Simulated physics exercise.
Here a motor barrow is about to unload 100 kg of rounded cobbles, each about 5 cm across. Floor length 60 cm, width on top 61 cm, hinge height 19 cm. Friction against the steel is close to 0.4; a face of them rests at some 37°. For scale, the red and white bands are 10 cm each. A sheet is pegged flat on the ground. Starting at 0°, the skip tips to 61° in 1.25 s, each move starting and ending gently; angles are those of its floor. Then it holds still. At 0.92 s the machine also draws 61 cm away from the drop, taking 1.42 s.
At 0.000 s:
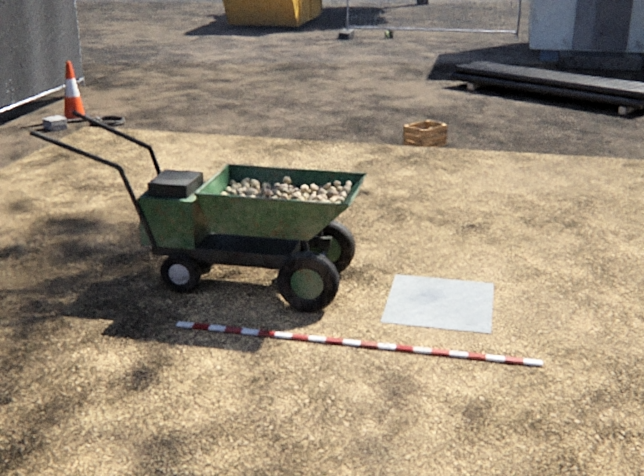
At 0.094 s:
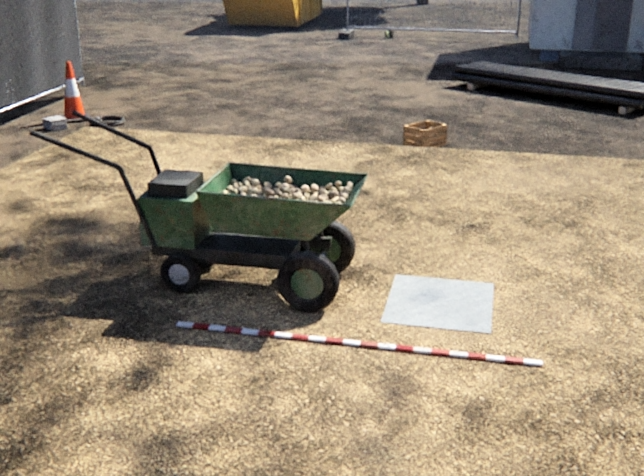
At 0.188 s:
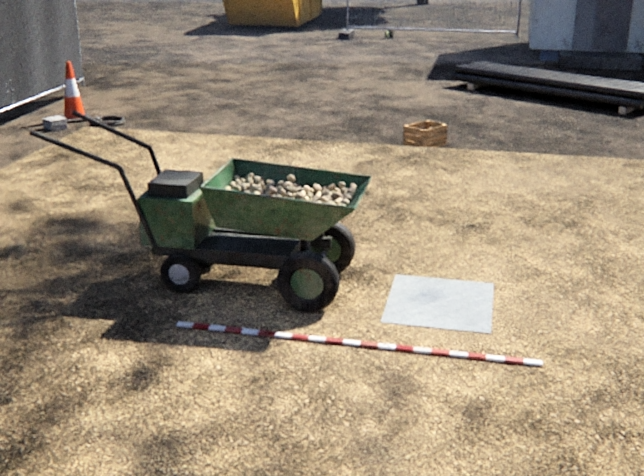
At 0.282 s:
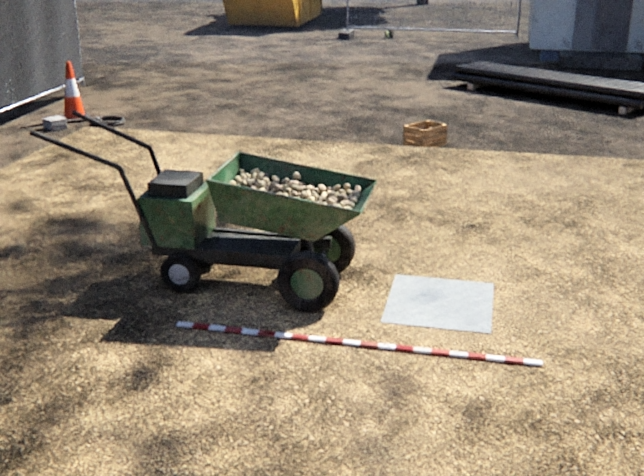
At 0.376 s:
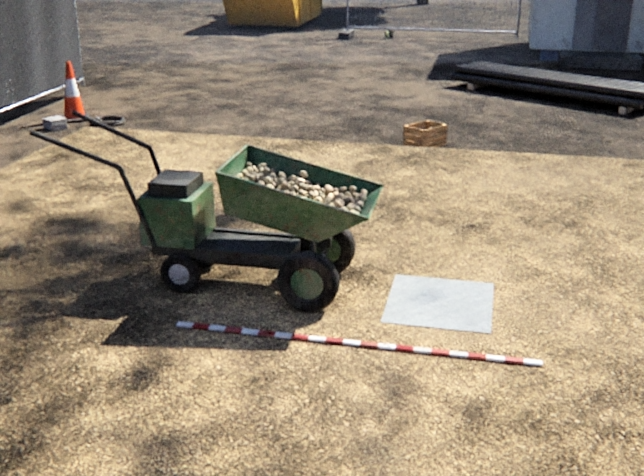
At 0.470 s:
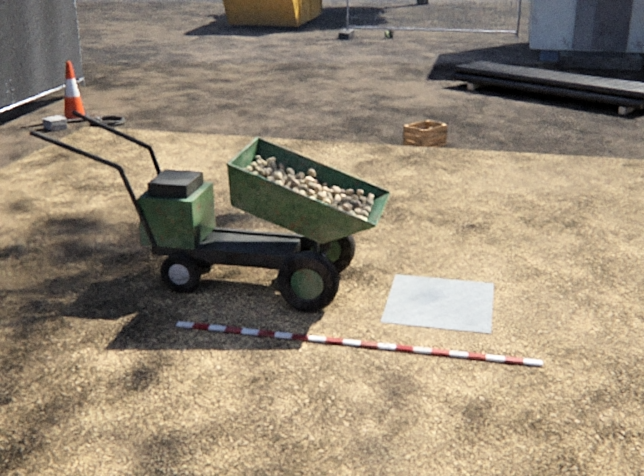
A green motor barrow with black handles and a skip of pale rounded stones stands left of centre on sunlit, gritty ground, seen from slightly above by a still camera. A red-and-white banded pole and a pale flat sheet lie near it, with an orange cone behind at left and a small wooden box beyond. The skip tilts smoothly towards the right, its rear rising, while the wheels stay put.
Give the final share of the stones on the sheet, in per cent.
Roughly 45 per cent ends on the sheet.
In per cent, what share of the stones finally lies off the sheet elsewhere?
Near 15 in a hundred.
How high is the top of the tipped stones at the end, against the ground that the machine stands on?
About 14 cm above it.
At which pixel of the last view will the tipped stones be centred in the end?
Their middle is at about (403, 295).
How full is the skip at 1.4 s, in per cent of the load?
About 60 per cent.
After 0.9 s the floor is at 52°; 100 % in the skip; the foremost stones are at (398, 250).
After 1.4 s the floor is at 61°; 62 % in the skip, 36 % on the sheet, 2 % off the sheet elsewhere; the foremost stones are at (455, 294).
After 2.8 s the floor is at 61°; 2 % in the skip, 37 % short of the sheet, 46 % on the sheet, 15 % off the sheet elsewhere; the foremost stones are at (541, 302).
After 4.7 s the floor is at 61°; 0 % in the skip, 39 % short of the sheet, 46 % on the sheet, 15 % off the sheet elsewhere; the foremost stones are at (541, 302).
